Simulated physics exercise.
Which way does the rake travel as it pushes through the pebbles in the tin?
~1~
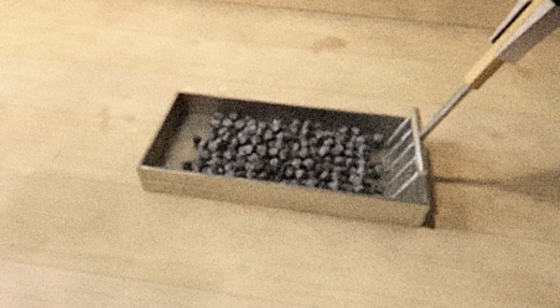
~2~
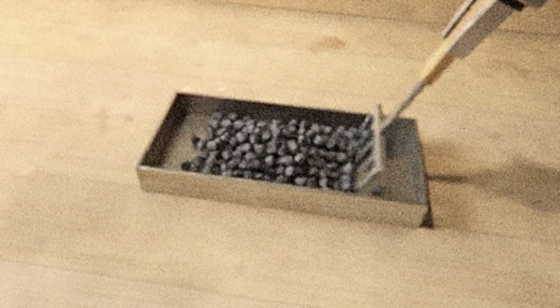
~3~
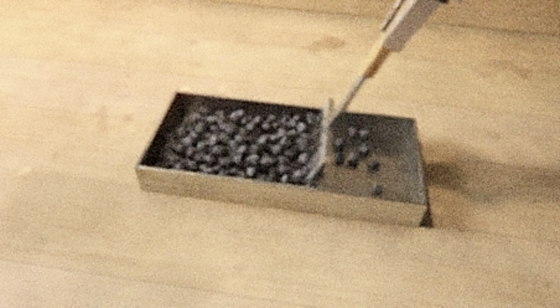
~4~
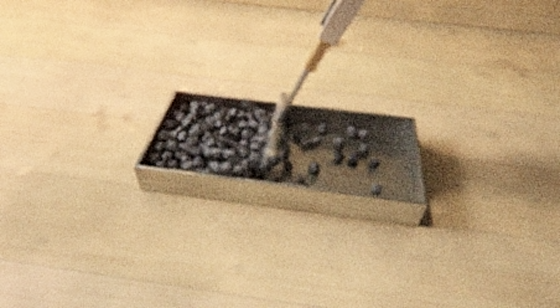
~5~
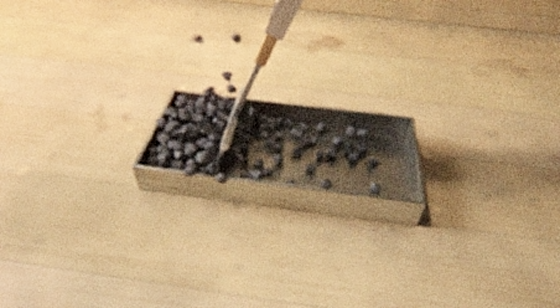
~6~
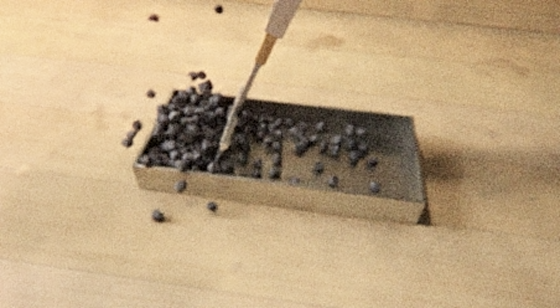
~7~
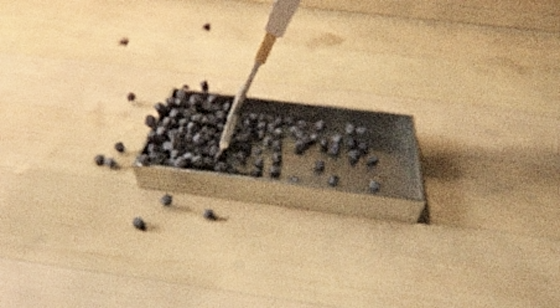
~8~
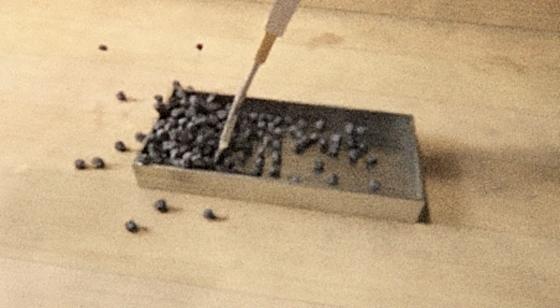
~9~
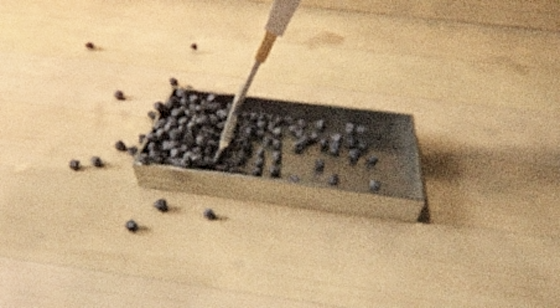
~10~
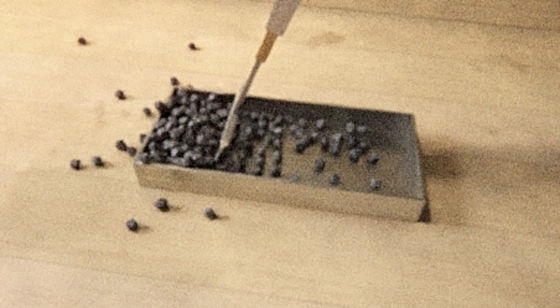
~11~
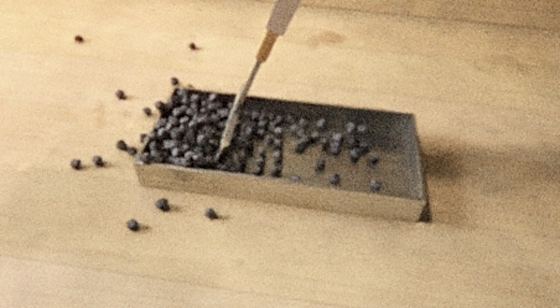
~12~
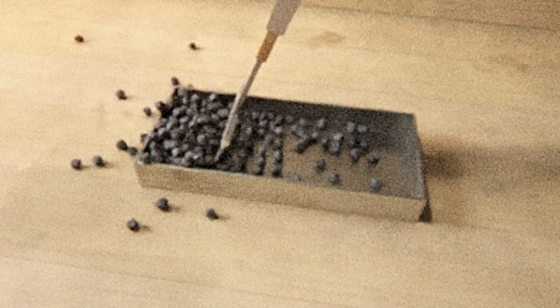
The rake travels to the left, pushing the pebbles toward the left end of the tin.
